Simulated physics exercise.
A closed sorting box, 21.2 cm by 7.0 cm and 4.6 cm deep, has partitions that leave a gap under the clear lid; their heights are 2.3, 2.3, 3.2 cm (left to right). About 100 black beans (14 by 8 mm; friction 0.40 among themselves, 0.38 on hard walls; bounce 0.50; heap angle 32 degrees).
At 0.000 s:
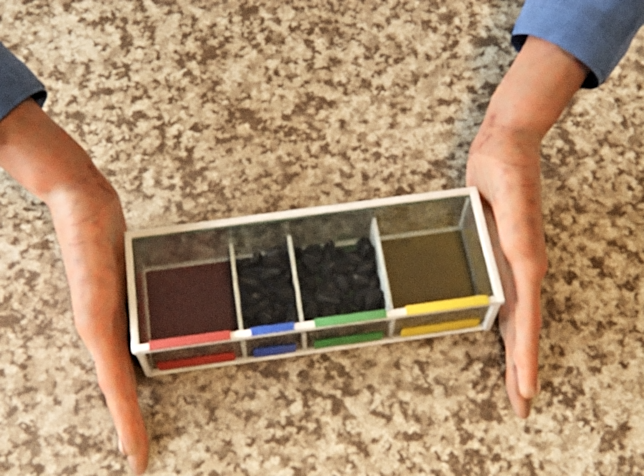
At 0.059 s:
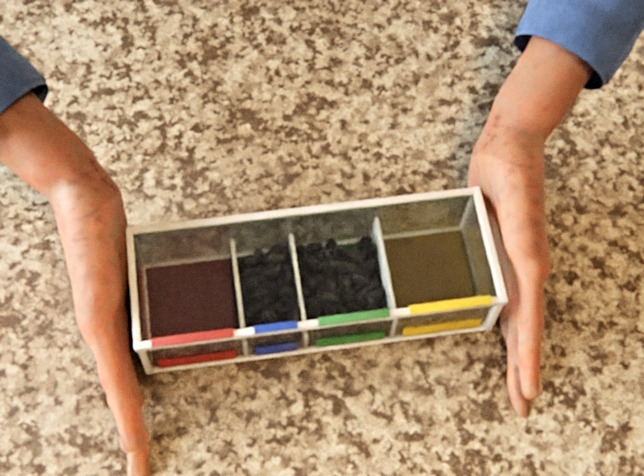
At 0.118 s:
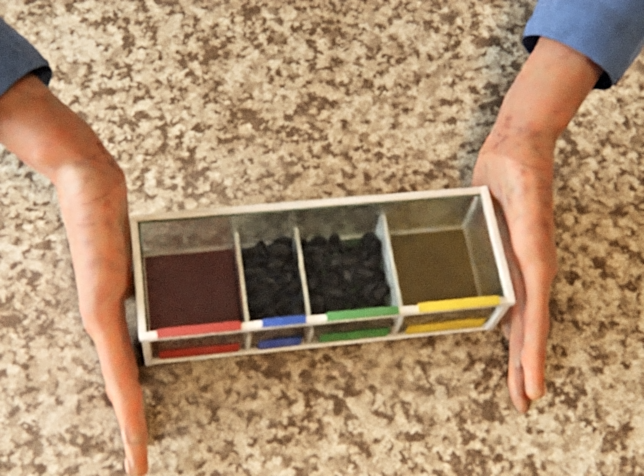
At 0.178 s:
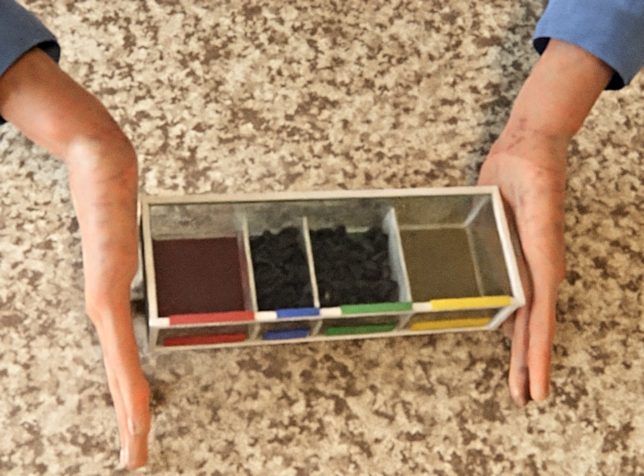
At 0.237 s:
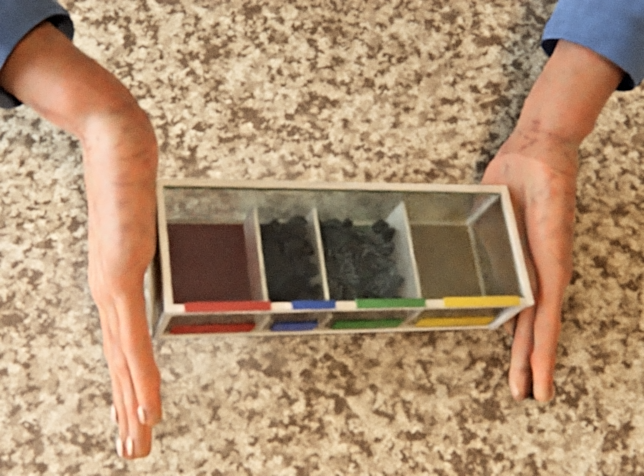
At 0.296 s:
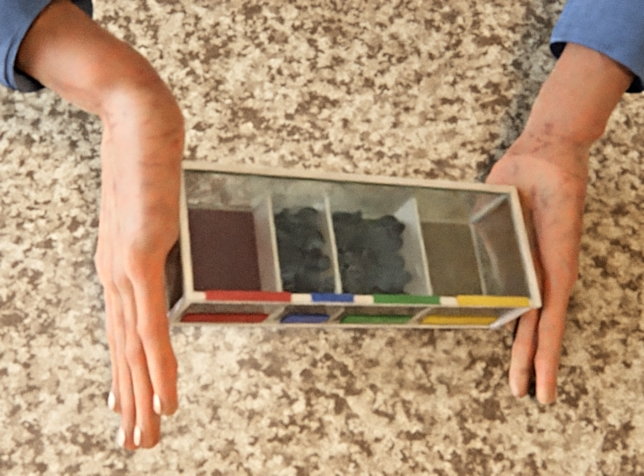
On a speckled brown and cream surface, two hands hold a clear-lidded, four-part box between their palms, with black beans in the blue and green sections. The left hand rises and shifts inward, and the box gradually turns clockwise, its left end lifting while the beans stay in the two middle sections.
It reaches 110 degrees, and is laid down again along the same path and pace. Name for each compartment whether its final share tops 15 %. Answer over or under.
Red under, blue under, green over, yellow over.
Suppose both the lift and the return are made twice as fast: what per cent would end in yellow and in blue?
Yellow 20, blue 0.
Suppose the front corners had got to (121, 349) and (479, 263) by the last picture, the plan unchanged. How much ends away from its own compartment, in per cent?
Then about 100 per cent.
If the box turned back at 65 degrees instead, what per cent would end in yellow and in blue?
In that case yellow 5; blue 35.
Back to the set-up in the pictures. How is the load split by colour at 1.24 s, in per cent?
Red 0, blue 5, green 75, yellow 20.
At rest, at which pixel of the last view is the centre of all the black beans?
Around (372, 295).
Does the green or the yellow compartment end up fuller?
The green compartment.
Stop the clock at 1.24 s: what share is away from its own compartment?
Roughly 55 per cent.
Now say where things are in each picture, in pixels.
Box tilt 0 degrees, front corners at (139, 346) and (496, 297); blue 45 %, green 55 %, in the first picture.
Box tilt 1 degrees, front corners at (141, 343) and (499, 298), in the second picture.
Box tilt 6 degrees, front corners at (146, 334) and (506, 298), lowest corner right front, in the third picture.
Box tilt 12 degrees, front corners at (157, 320) and (516, 299), lowest corner right front, in the fourth picture.
Box tilt 18 degrees, front corners at (172, 306) and (524, 299), lowest corner right front, in the fifth picture.
Box tilt 24 degrees, front corners at (192, 294) and (532, 301), lowest corner right front; blue 45 %, green 55 %. The box's pace is about 100 degrees a second, in the sixth picture.
After 1.24 s, tilt 109 degrees; blue 5 %, green 75 %, yellow 20 %.
After 1.88 s, tilt 47 degrees; green 70 %, yellow 30 %.
After 2.55 s, tilt 0 degrees; green 70 %, yellow 30 %.
At rest (3.0 s), red 0 %, blue 0 %, green 70 %, yellow 30 %.
